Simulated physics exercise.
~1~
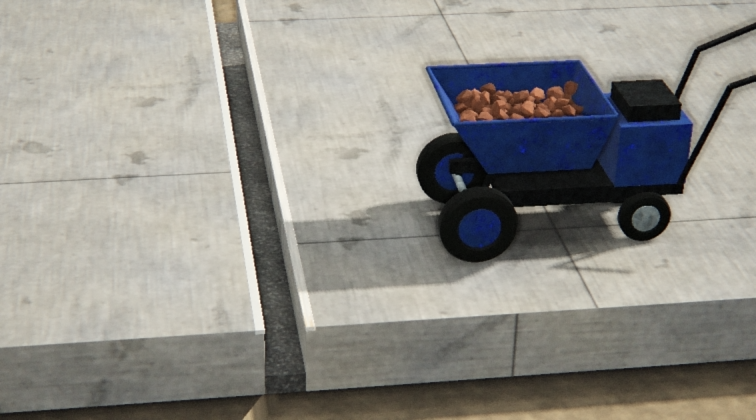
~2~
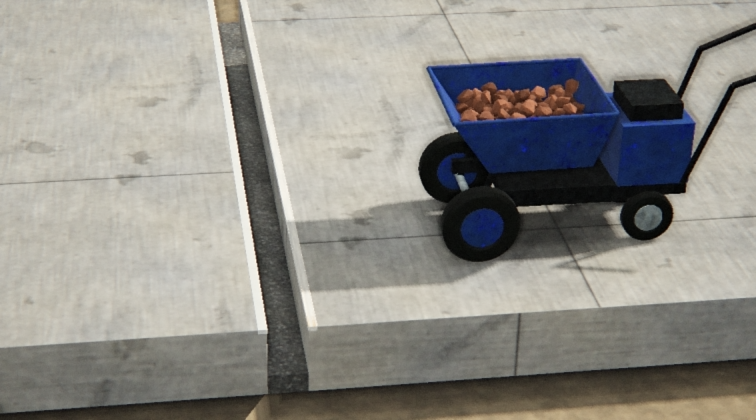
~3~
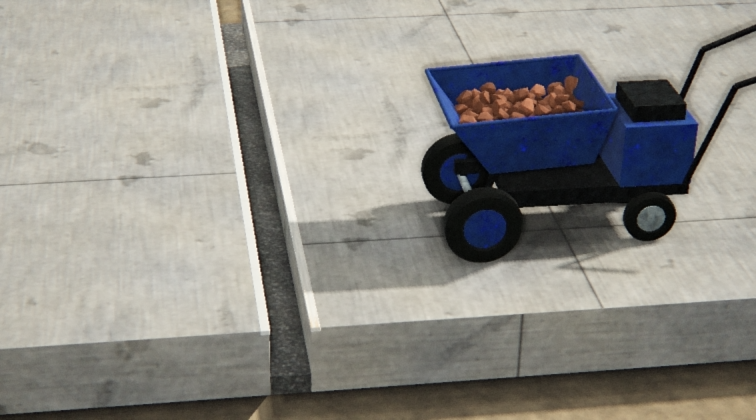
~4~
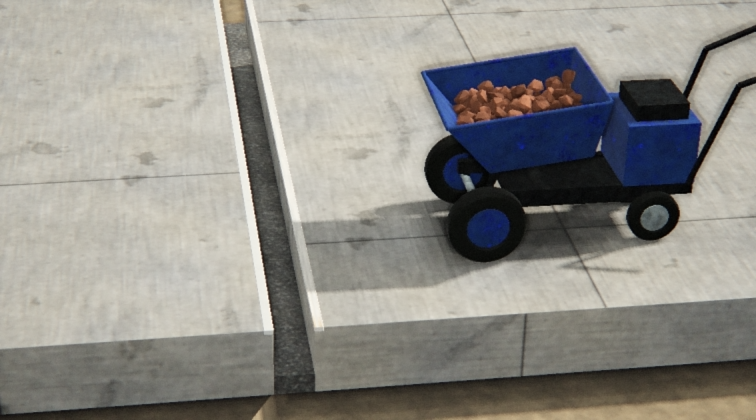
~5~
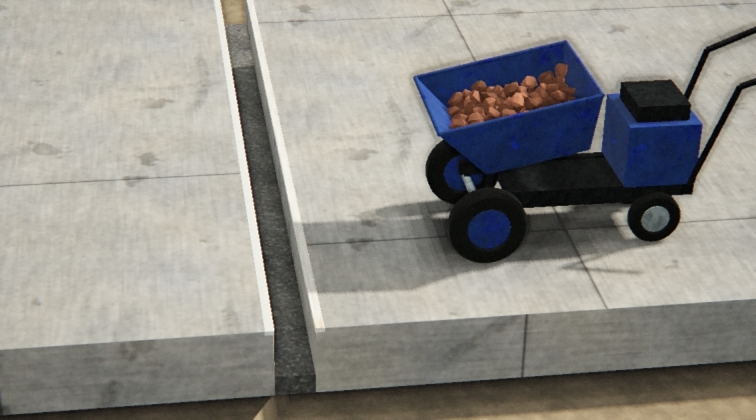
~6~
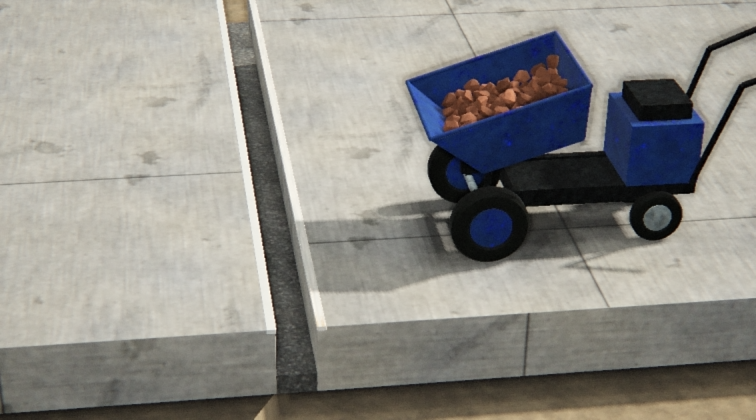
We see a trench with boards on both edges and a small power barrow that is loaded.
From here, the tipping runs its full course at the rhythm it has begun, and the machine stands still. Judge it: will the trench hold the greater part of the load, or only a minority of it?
Trench holds a minority.
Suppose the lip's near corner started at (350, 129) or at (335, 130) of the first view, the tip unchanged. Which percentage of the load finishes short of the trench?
About 0 %, then 0 %.
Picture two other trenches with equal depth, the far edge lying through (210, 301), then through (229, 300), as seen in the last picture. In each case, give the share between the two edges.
In order: 40 per cent, then 40 per cent.
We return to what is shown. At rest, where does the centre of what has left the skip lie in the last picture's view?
Somewhere close to (319, 233) in the last picture.
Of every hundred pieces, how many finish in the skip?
Roughly 10 per cent of the load.
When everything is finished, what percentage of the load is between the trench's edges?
About 35 per cent.
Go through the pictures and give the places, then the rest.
In the first picture, lip of the skip at (454, 125), level; top of the load at (514, 115), lumps of rubble; first edge of the trench at (304, 295); far edge at (255, 298), the trench under half as wide as the skip, and about as deep as wide.
In the second picture, lip of the skip at (455, 125), level; top of the load at (530, 112).
In the third picture, lip of the skip at (452, 127), tipped barely; top of the load at (529, 111).
In the fourth picture, lip of the skip at (448, 129), tipped a little; top of the load at (542, 106).
In the fifth picture, lip of the skip at (440, 135), tipped a little; top of the load at (550, 102).
In the sixth picture, lip of the skip at (431, 139), tipped clearly; top of the load at (542, 95); first edge of the trench at (315, 294); far edge at (266, 297).
Soon, skip tipped steeply; all in the skip.
A while on, skip tipped right over; nearly all in the skip; a stray few short of the trench.
Towards the end, skip tipped right over; about a quarter in the skip; about half short of the trench; about a quarter in or heaped over the trench; a stray few beyond it.
Finally, skip tipped right over; a small part in the skip; about half short of the trench; about a third in or heaped over the trench; a stray few beyond it.
